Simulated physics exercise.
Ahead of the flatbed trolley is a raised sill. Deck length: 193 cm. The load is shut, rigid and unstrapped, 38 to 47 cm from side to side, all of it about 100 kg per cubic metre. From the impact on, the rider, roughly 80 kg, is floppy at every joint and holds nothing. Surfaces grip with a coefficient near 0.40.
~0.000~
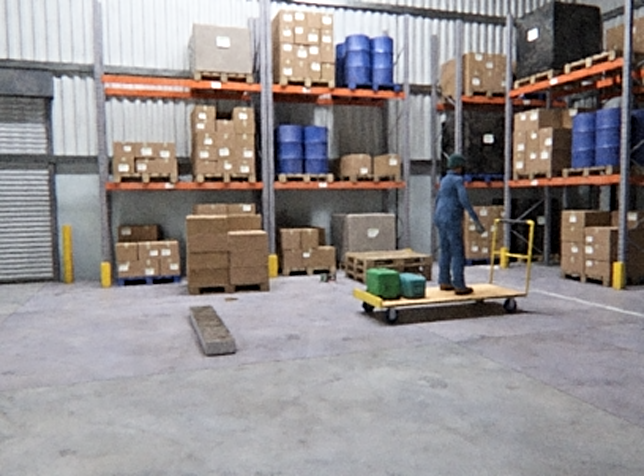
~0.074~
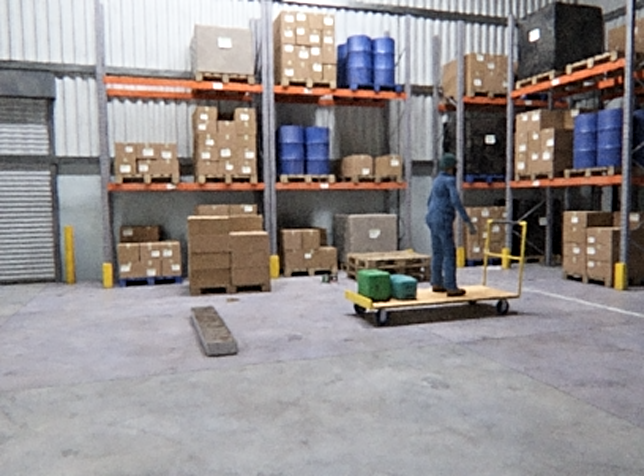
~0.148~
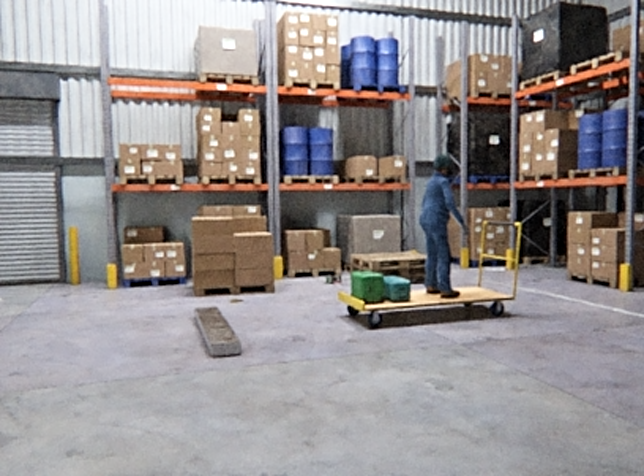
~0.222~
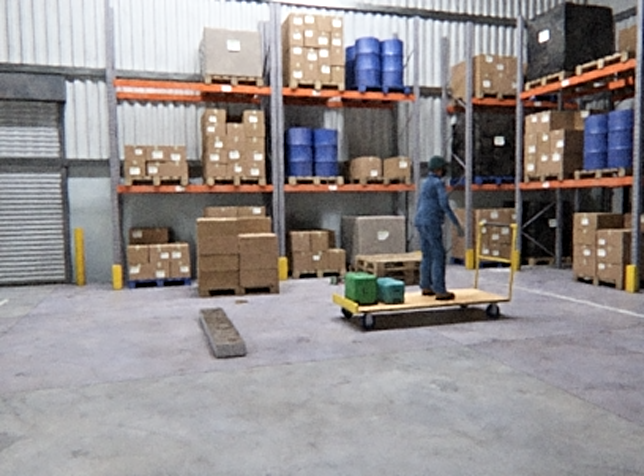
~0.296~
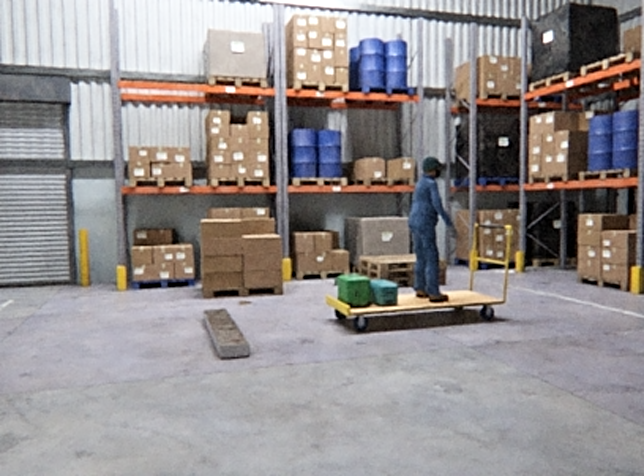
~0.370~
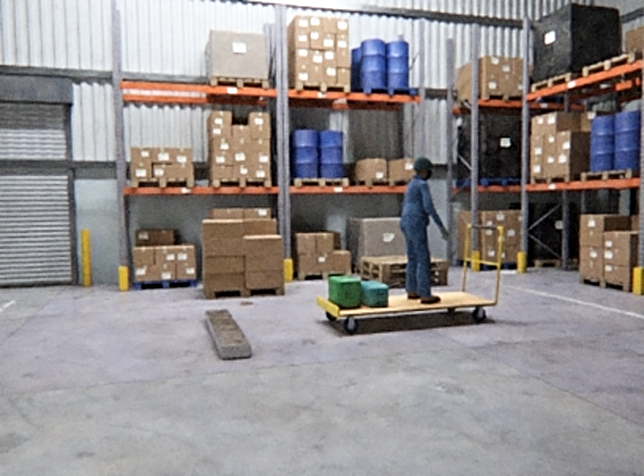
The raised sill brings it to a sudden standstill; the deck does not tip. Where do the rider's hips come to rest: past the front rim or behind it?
In the end the rider's hips stay behind the front rim.
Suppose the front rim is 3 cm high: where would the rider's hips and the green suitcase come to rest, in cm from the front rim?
Then hips 30 behind, green 20 behind.
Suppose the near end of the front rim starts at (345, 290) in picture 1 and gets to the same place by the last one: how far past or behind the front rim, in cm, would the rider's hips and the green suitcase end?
Then hips 30 behind, green 20 behind.
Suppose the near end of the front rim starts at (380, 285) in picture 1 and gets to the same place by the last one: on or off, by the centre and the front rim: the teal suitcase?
Then teal on.
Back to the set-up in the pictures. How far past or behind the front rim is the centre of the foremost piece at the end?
About 20 cm behind the rim.
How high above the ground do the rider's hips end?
Roughly 65 cm above it.
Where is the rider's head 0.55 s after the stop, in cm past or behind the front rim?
Some 60 cm behind it.
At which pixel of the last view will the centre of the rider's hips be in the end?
Around (254, 274).
The wheels strike at 0.97 s.
After 1.22 s the rider's hips are 58 cm behind the rim, near (280, 246) in the last picture's view.
After 1.52 s the rider's hips are 17 cm behind the rim, near (244, 271) in the last picture's view.
After 1.97 s the rider's hips are 18 cm behind the rim, near (245, 271) in the last picture's view.
At rest, 3.5 s, nothing is past the rim; behind it, green suitcase, teal suitcase and the rider's hips.
